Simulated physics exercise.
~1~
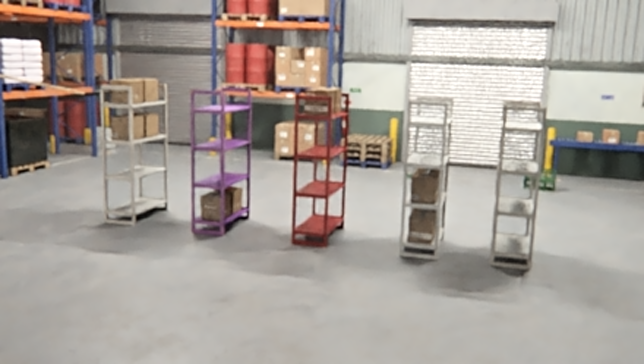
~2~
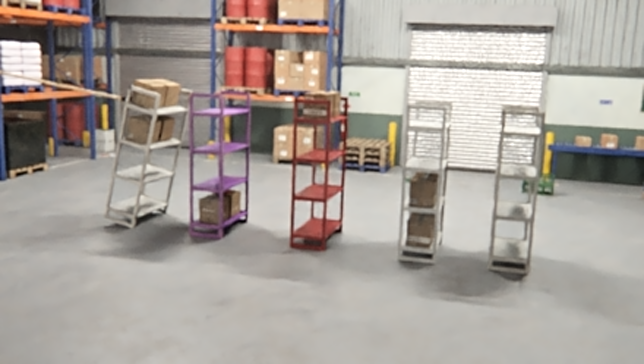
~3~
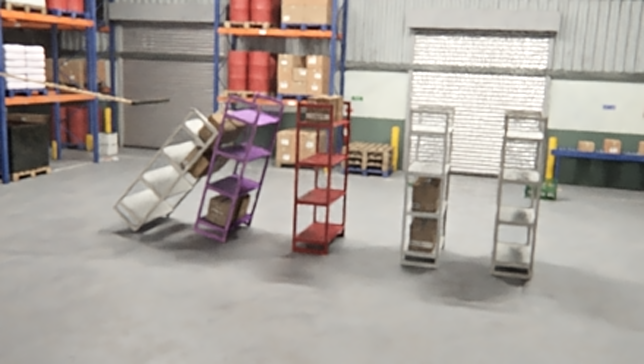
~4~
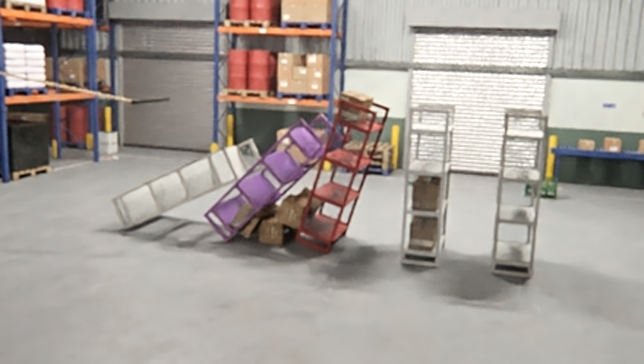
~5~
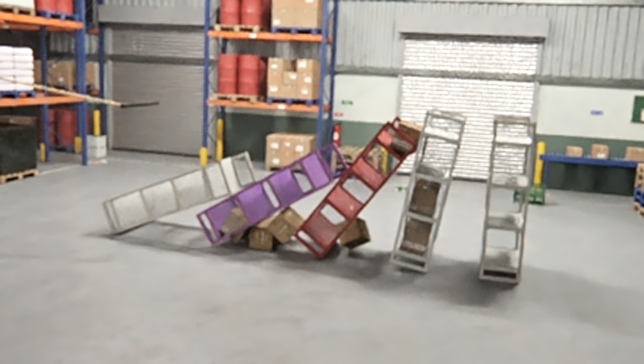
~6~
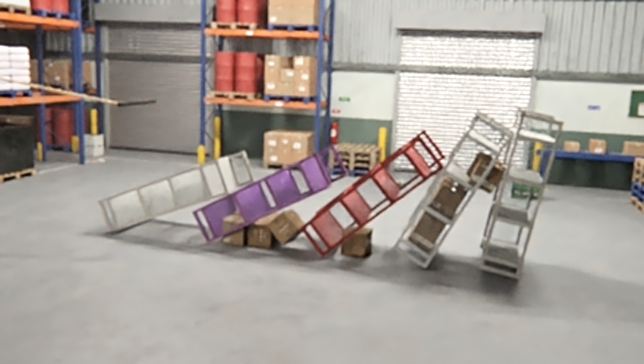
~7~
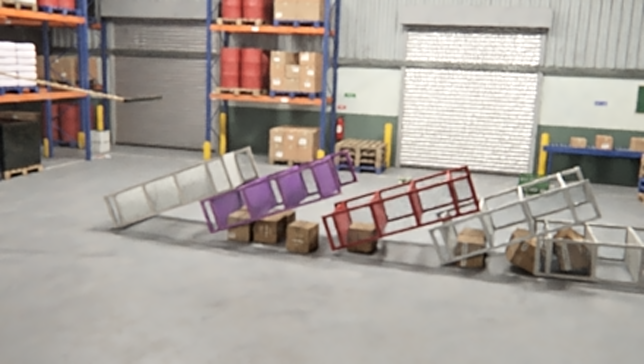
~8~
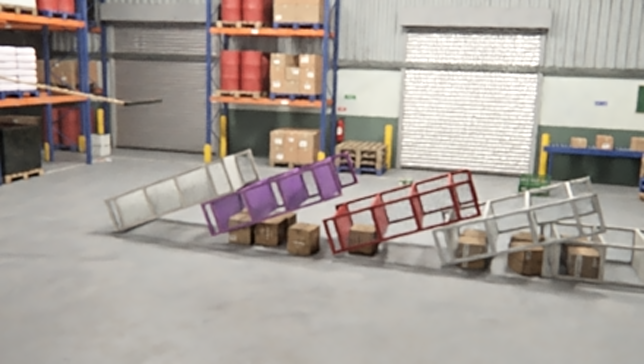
Five open shelf units topple rightward one after another, spilling cartons, until none stands upright.
